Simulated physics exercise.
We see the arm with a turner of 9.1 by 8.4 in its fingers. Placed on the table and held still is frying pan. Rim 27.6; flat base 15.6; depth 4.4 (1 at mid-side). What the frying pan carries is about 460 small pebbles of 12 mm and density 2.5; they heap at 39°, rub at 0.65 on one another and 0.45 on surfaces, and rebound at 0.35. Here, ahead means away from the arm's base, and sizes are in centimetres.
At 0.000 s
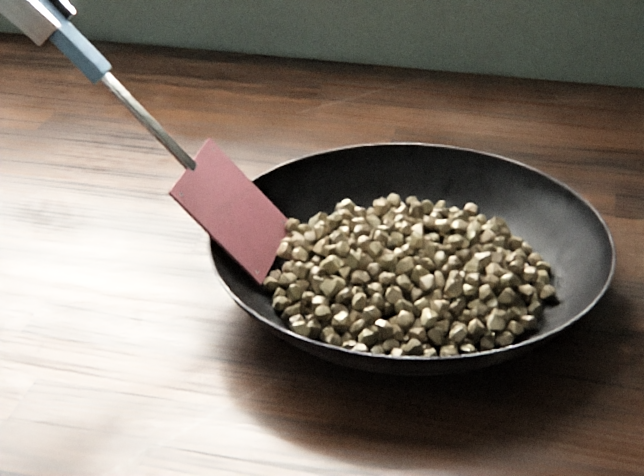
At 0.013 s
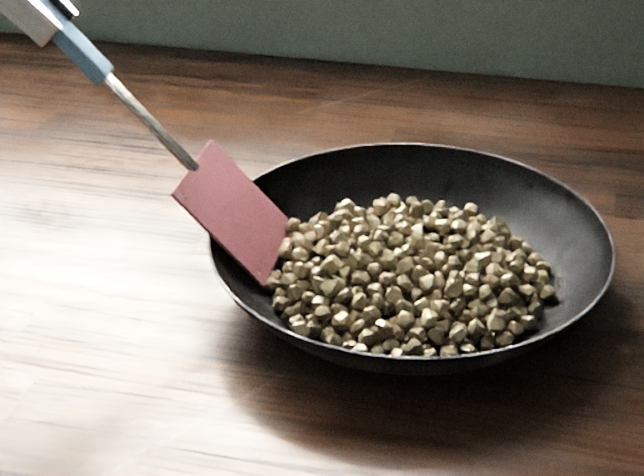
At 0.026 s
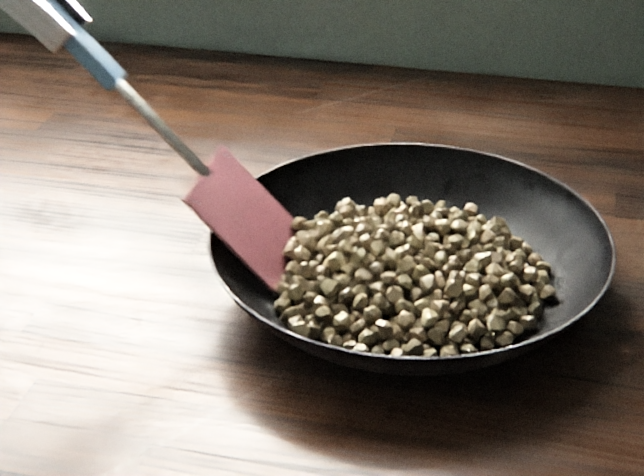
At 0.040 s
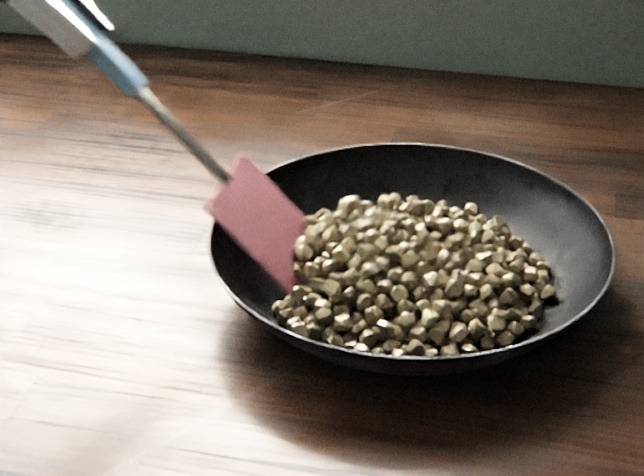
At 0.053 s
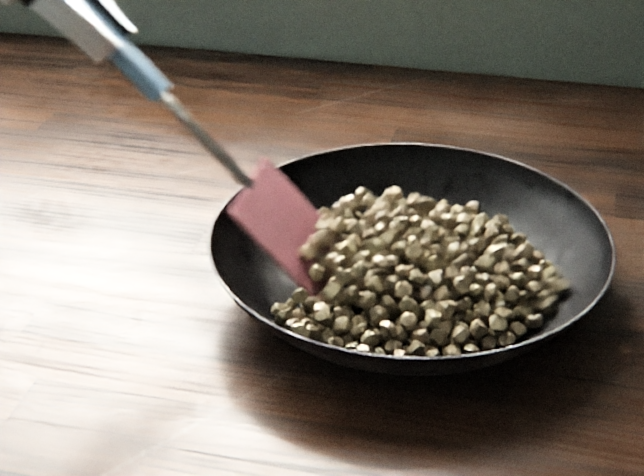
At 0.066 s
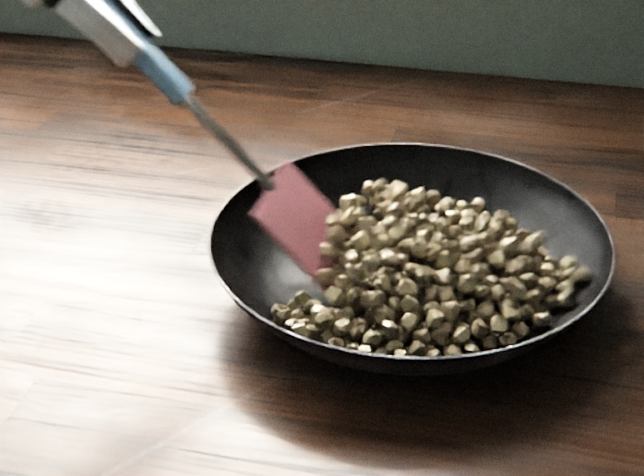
Robot arm pushing a pinkish-red turner rightward into a black frying pan, shifting a heap of small pale chunks across it.
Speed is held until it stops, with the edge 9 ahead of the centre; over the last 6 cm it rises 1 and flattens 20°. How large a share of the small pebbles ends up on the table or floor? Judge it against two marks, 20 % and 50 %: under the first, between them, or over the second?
Between them, so from 20 to 50 %.
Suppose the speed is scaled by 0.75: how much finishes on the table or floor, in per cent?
I'd put it at about 20 per cent.
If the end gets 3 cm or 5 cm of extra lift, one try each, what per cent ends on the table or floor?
You'd get some 35 per cent with the first setting and some 25 per cent with the second.
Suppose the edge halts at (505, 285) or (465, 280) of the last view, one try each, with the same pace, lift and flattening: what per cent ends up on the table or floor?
Estimates, in order: 10 % and 5 %.
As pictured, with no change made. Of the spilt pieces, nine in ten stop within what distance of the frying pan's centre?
The distance is roughly 30 cm.
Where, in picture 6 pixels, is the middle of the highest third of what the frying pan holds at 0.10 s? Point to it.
Roughly pixel (442, 246).
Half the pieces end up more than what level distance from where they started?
8 cm.
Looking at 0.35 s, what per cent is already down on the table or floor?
About 15 per cent.
After 0.10 s, sloping 47°, highest piece 8 above the table; 459 in the frying pan.
After 0.13 s, sloping 42°, highest piece 10 above the table; 456 in the frying pan, 3 on the blade or in flight.
After 0.35 s, sloping 27°, highest piece 10 above the table; 342 in the frying pan, 78 on the table or floor, 39 on the blade or in flight.
After 1.40 s, sloping 27°, highest piece 6 above the table; 340 in the frying pan, 119 on the table or floor.
In the end, 340 in the frying pan, 119 on the table or floor. That is 26 % on the table or floor.
